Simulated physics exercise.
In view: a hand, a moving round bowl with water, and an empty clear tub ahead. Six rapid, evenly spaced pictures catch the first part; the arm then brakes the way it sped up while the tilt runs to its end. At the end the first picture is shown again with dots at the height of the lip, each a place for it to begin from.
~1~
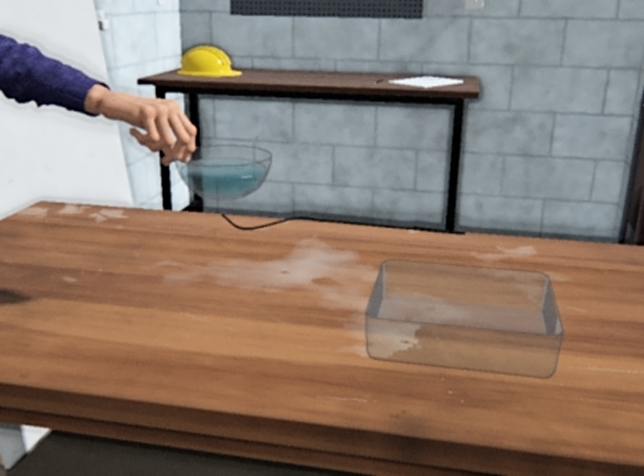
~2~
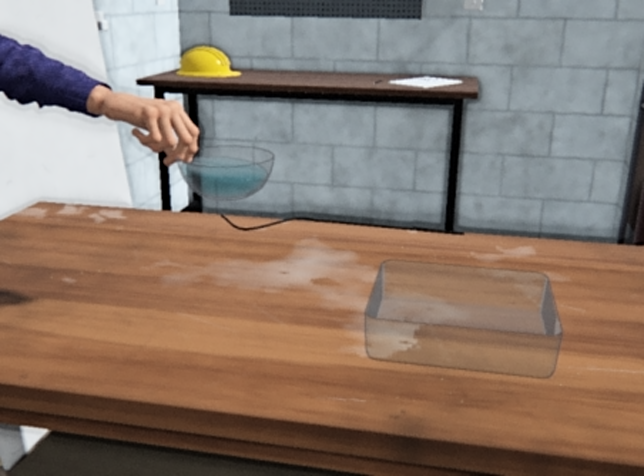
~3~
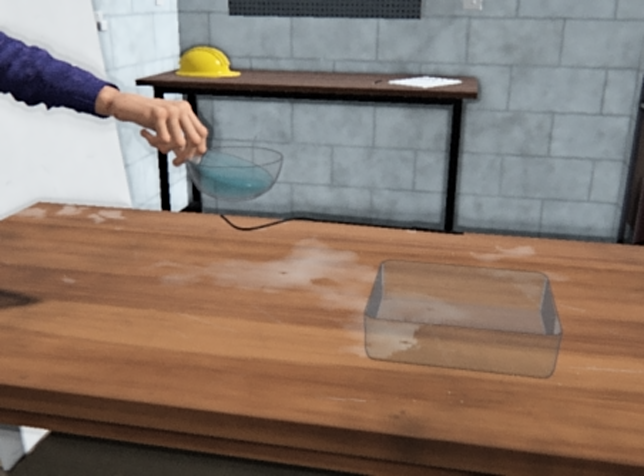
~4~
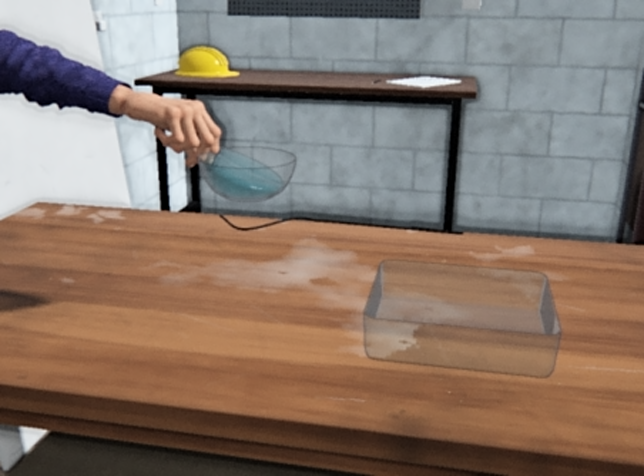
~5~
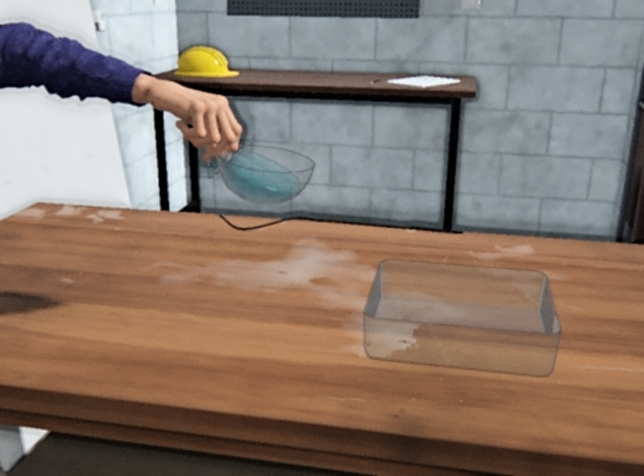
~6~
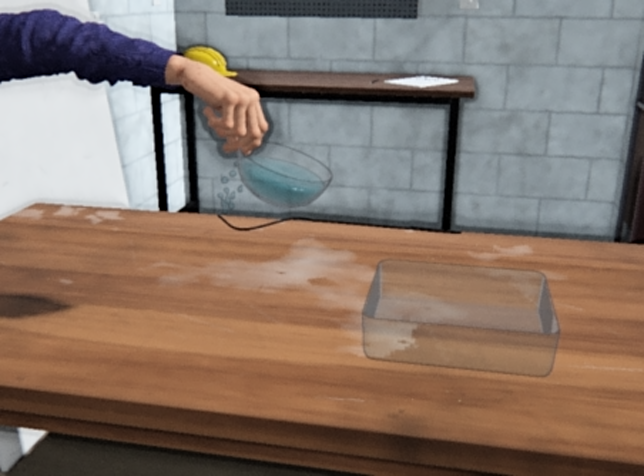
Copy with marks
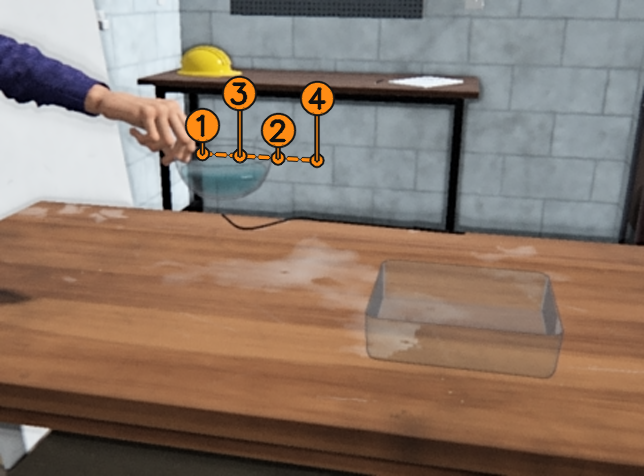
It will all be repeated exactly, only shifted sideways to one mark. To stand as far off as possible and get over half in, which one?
Place 3.
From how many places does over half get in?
Three of them.
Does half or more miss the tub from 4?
No, not at all.
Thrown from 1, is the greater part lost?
Yes, it does.
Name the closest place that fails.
That would be 1.
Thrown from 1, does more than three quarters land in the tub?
No, less.
In orange, 1 at (202, 153); 2 at (278, 158); 3 at (239, 155); 4 at (317, 160).
With 1, about 30 % lands in the tub, 62 % falls short and 8 % goes beside or beyond.
With 2, about 72 % lands in the tub, 7 % falls short and 21 % goes beside or beyond.
With 3, about 63 % lands in the tub, 21 % falls short and 17 % goes beside or beyond.
With 4, about 70 % lands in the tub, 7 % falls short and 23 % goes beside or beyond.
